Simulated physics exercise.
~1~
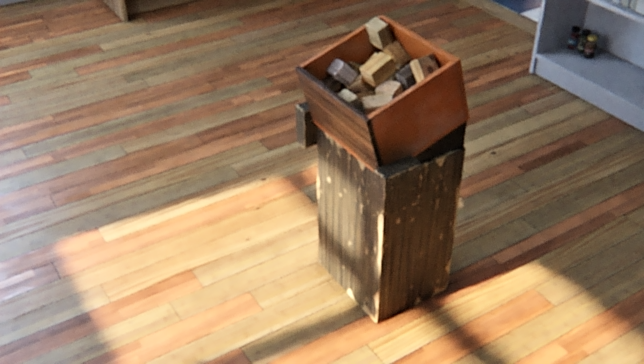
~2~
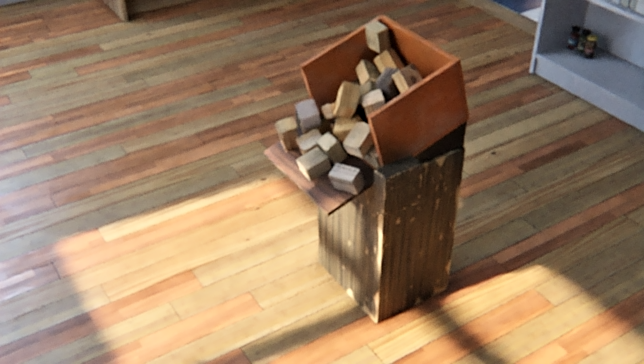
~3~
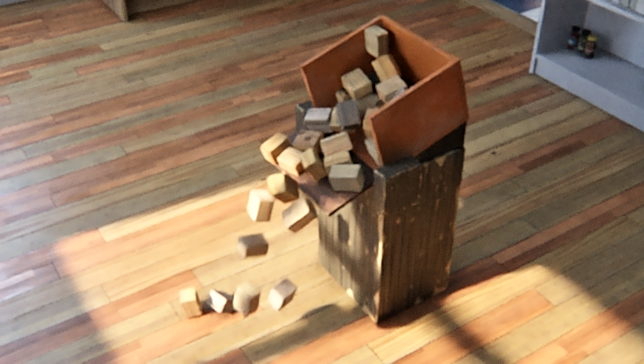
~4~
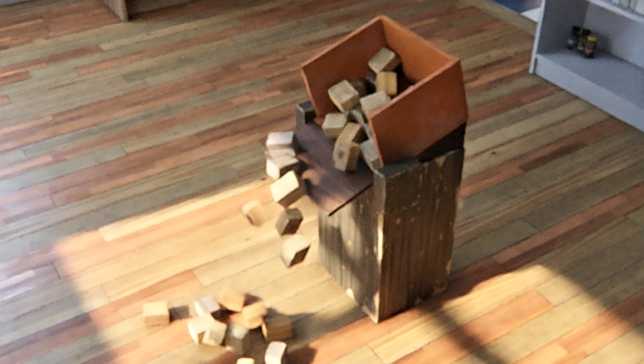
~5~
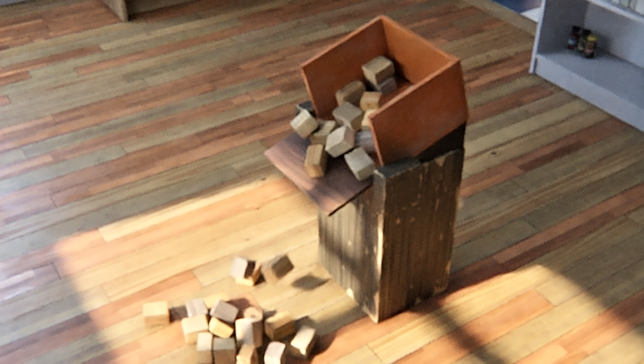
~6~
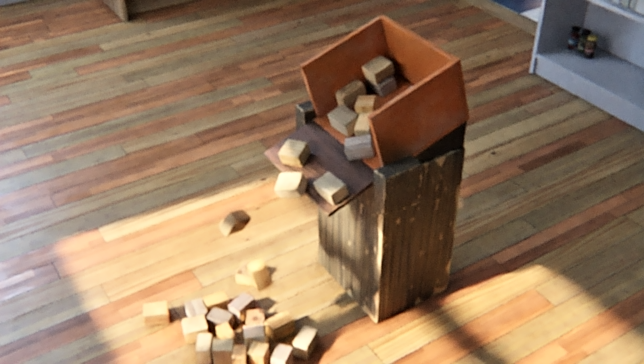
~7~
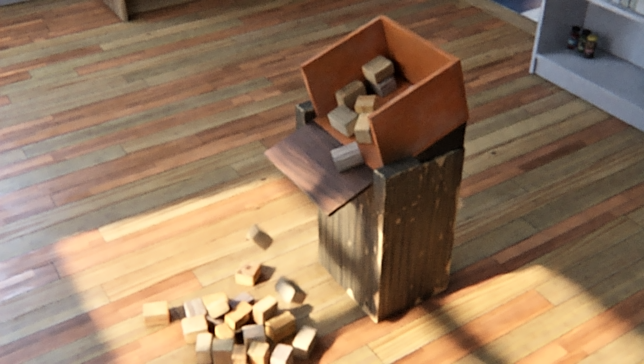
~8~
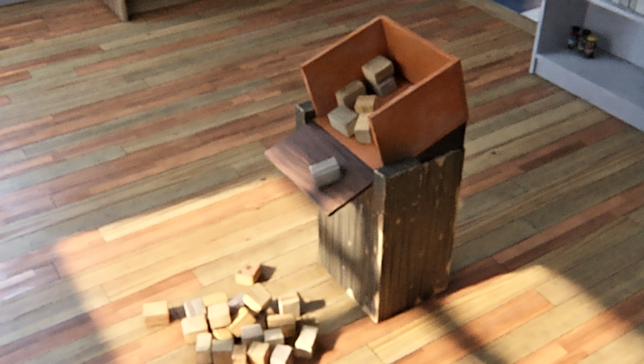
Wooden blocks tumbling from a tilted orange bin as its flap drops open, piling on the floorboards, with some staying inside.
